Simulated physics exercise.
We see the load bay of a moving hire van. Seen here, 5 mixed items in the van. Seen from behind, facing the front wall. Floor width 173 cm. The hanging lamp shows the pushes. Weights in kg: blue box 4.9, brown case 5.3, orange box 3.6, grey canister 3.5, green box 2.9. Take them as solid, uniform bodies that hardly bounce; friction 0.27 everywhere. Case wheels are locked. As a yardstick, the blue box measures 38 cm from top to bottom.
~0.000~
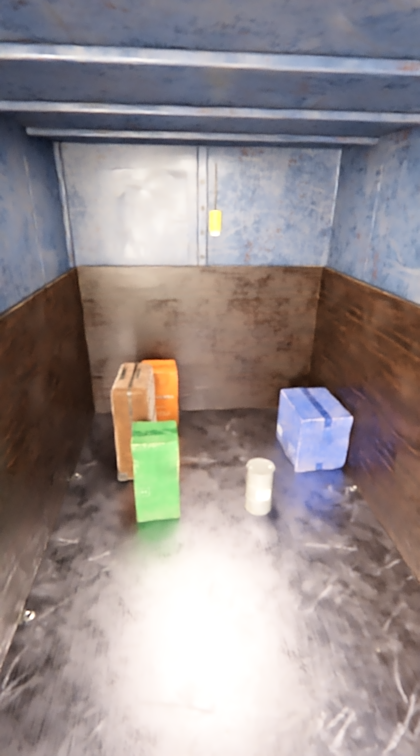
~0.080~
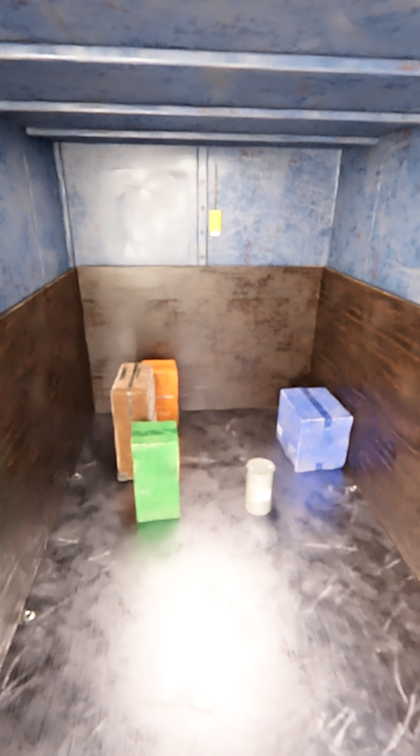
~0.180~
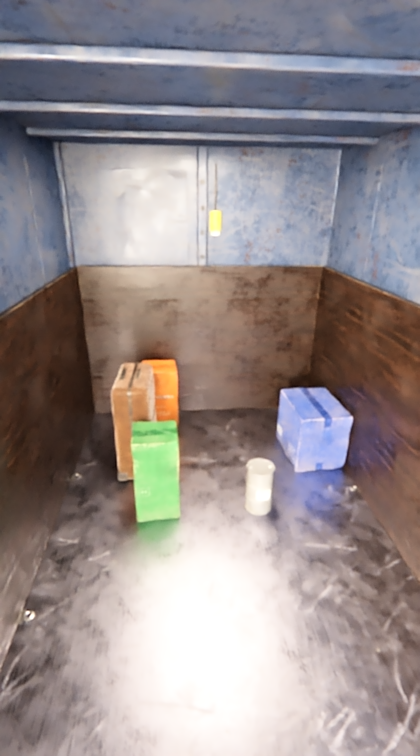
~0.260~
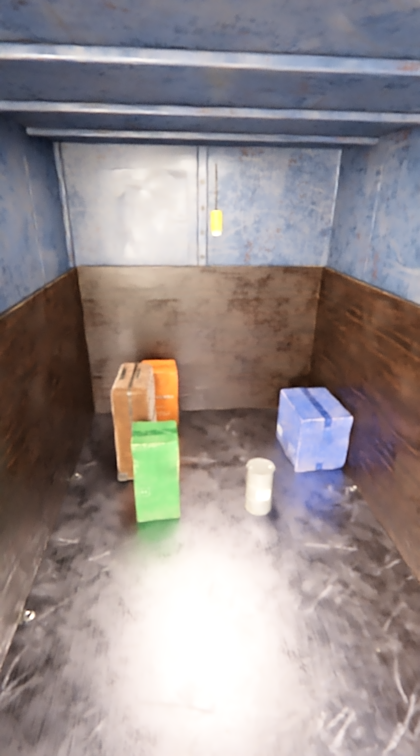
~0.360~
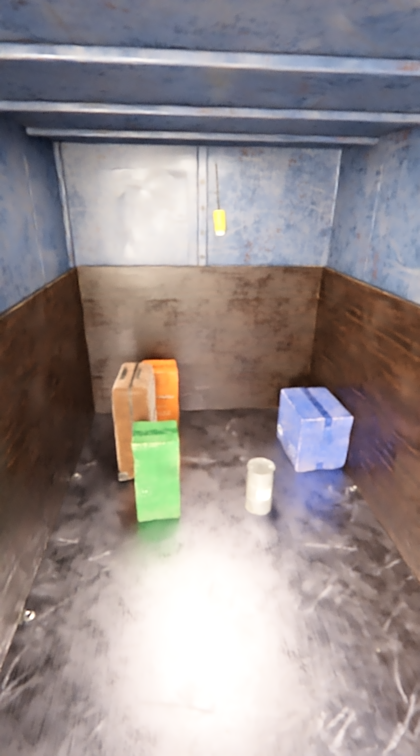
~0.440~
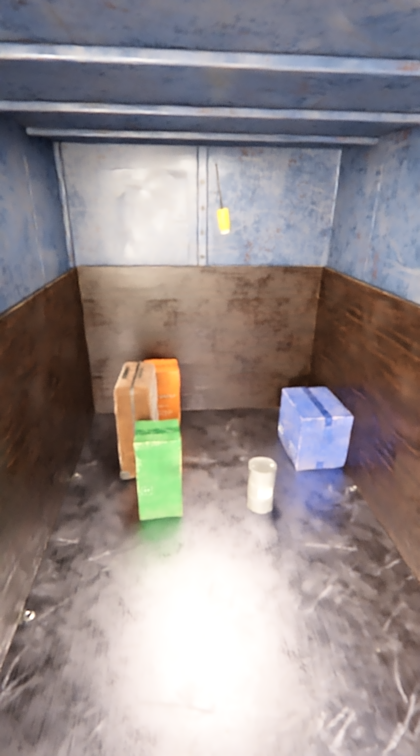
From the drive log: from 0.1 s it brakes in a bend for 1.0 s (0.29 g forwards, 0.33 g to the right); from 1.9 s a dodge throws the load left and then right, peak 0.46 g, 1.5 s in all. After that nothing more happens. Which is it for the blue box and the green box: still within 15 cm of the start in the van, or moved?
The blue box stays put and the green box leaves its spot.
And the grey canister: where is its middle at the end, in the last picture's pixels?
At about (304, 457).
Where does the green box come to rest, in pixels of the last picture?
Near (236, 432).
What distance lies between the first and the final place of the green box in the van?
About 60 cm.
After 0.74 s, push 0.29 g forwards, 0.33 g right; green box slid 17 cm near (180, 457); blue box slid 4 cm near (312, 425); brown case slid 17 cm.
After 0.94 s, push 0.19 g forwards, 0.22 g right; green box slid 35 cm near (202, 445); blue box slid 4 cm near (312, 425); grey canister slid 34 cm.
After 1.34 s, steady run; green box slid 60 cm near (235, 432); blue box slid 7 cm near (310, 422); brown case slid 43 cm.
After 3.14 s, push 0.32 g right; green box slid 55 cm near (226, 432); blue box slid 8 cm near (302, 422); grey canister slid 38 cm.
At rest (3.9 s), not toppled but over 15 cm from the start, brown case, orange box, grey canister and green box; the last one in place, give or take 15 cm. In the last view, blue box near (310, 422), green box near (236, 432).
